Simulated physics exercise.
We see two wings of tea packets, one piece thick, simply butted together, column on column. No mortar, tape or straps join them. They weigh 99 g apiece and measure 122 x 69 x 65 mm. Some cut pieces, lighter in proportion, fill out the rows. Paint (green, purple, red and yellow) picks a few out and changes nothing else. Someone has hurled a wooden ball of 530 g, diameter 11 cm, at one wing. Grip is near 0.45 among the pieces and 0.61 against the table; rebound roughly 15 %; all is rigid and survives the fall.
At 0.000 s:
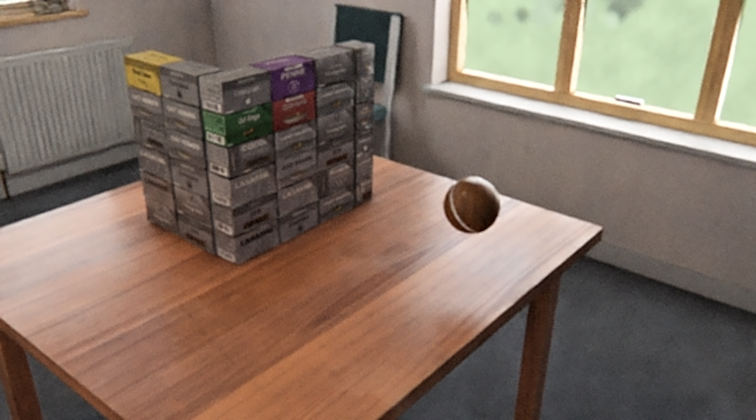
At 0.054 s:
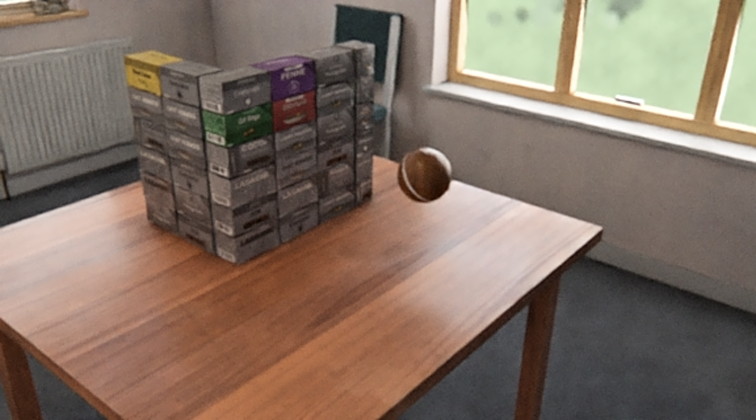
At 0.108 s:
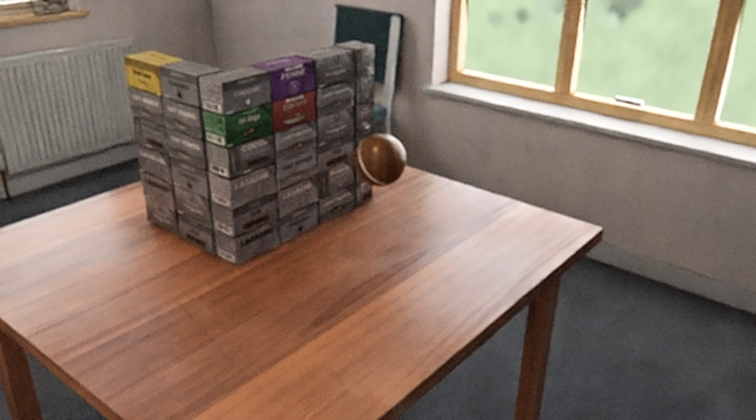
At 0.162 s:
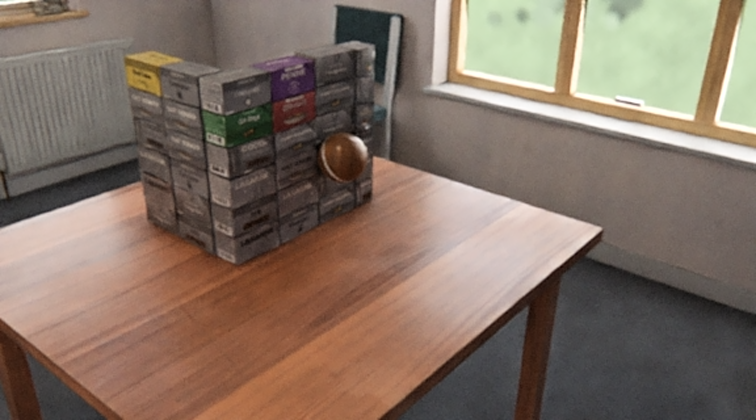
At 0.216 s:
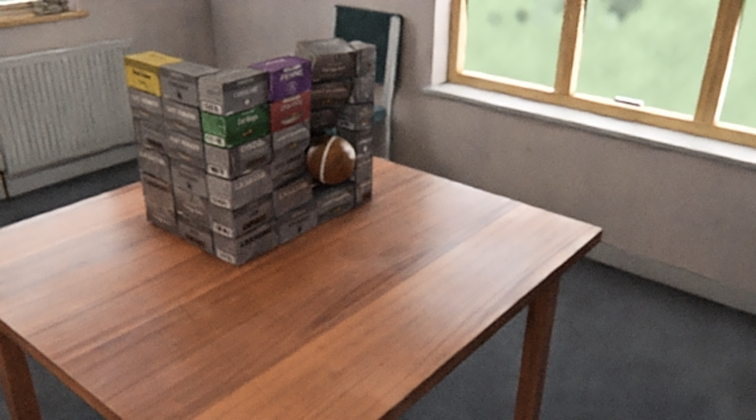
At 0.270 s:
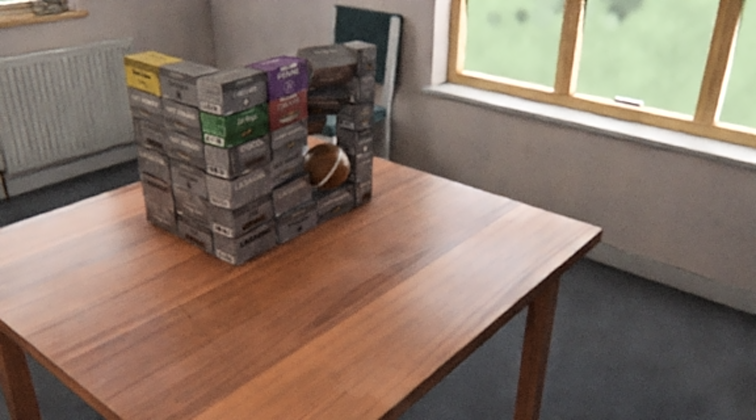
A brown wooden ball flies leftward above a reddish wooden table, seen from a fixed, slightly raised view in a room with a radiator at left and a window at right. Stacked grey packets form a cornered wall, with yellow at the upper left and green, purple and red near the middle. The ball strikes the right wing and pushes in, shifting and tilting nearby packets and opening a gap.
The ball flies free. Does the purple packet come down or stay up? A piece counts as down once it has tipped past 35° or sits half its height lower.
It stays up.
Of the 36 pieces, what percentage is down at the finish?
About 30 per cent.
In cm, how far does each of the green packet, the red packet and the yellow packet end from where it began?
Green 0, red 2, yellow 0.
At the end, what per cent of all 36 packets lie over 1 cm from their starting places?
40 per cent.
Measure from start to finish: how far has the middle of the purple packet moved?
Some 1 cm.
By 0.36 s, ball still moving; 5 of the 36 packets down; purple packet moved 14 mm; red packet moved 18 mm.
By 0.62 s, ball still moving; 5 of the 36 packets down; purple packet moved 12 mm; red packet moved 16 mm.
By 1.14 s, ball still moving; 10 of the 36 packets down; purple packet moved 10 mm; red packet moved 14 mm.
When it is over (1.9 s), ball rolling away; 10 of the 36 packets down; purple packet moved 10 mm; red packet moved 14 mm; green packet moved 6 mm. In pixels of the last frame, middles, purple packet near (278, 78), red packet near (278, 108).
